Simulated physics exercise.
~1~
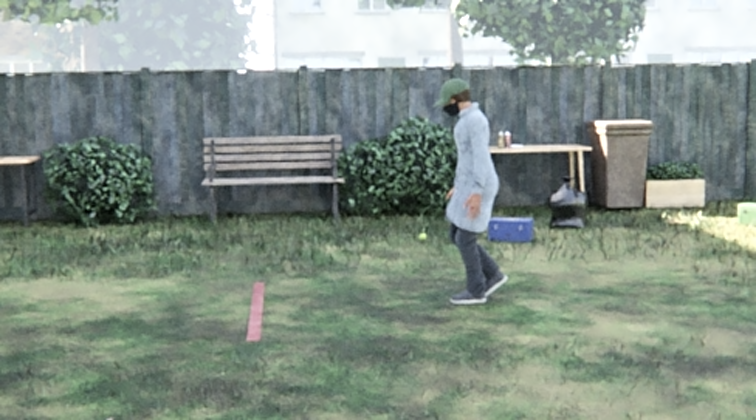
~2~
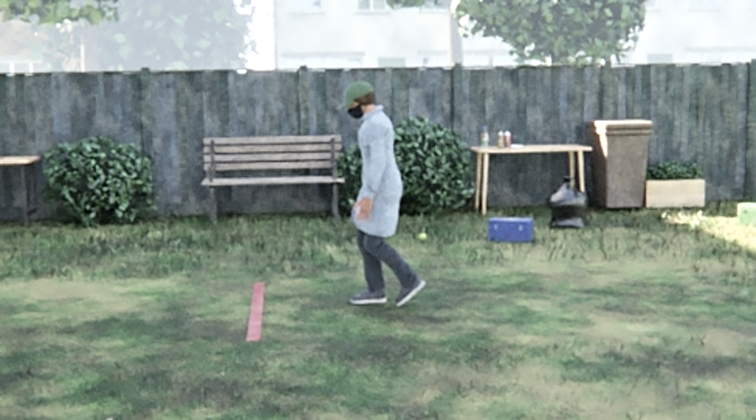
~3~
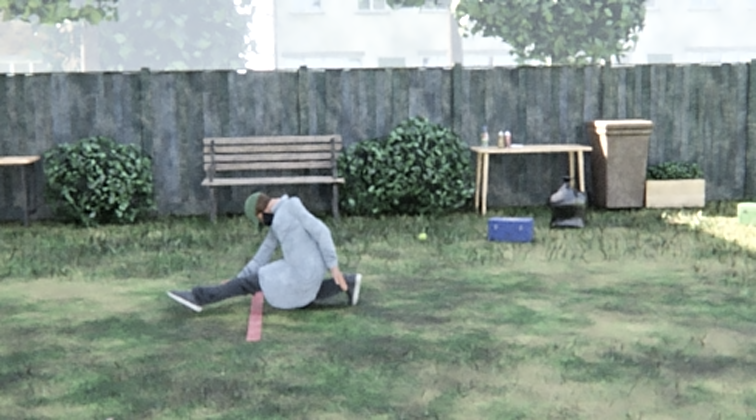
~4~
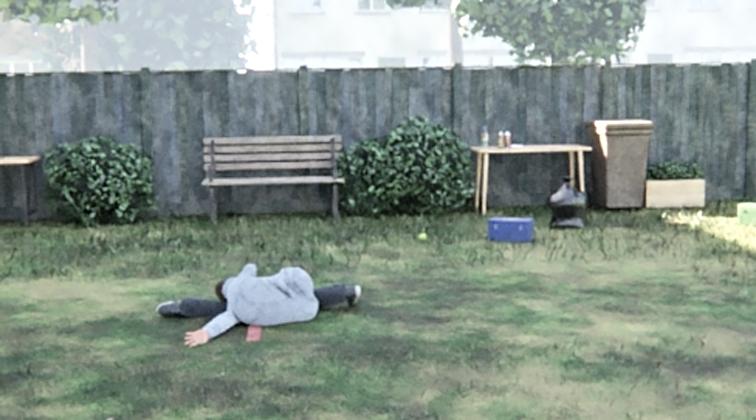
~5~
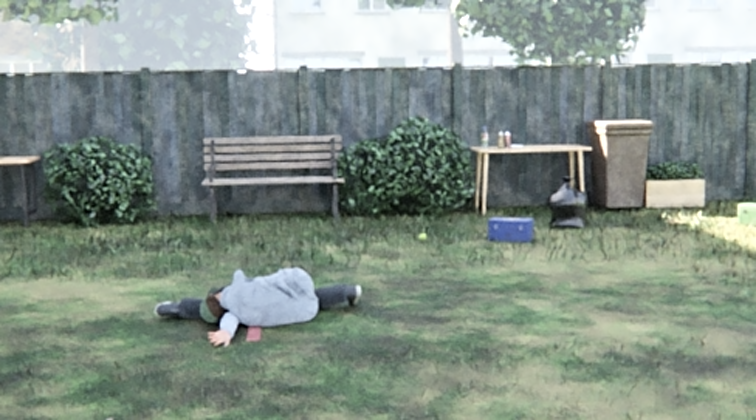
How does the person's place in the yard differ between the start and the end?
At the start the person is upright on the grass well to the right of the red strip. By the end the person is further left and down on the ground at the strip, with the head past it and the hips still short of it.
In a grassy yard seen from the side by a still camera, a wooden bench, green bushes, a table, a brown bin and a blue box stand near a grey fence. A person in a green cap, dark mask and long pale coat walks left towards a red strip on the grass. Suddenly the person drops to the ground, legs stretched out to the left and right, and folds forward until the upper body is down. The head and an arm shift slightly, and the person ends slumped with the head past the strip but the hips short of it.
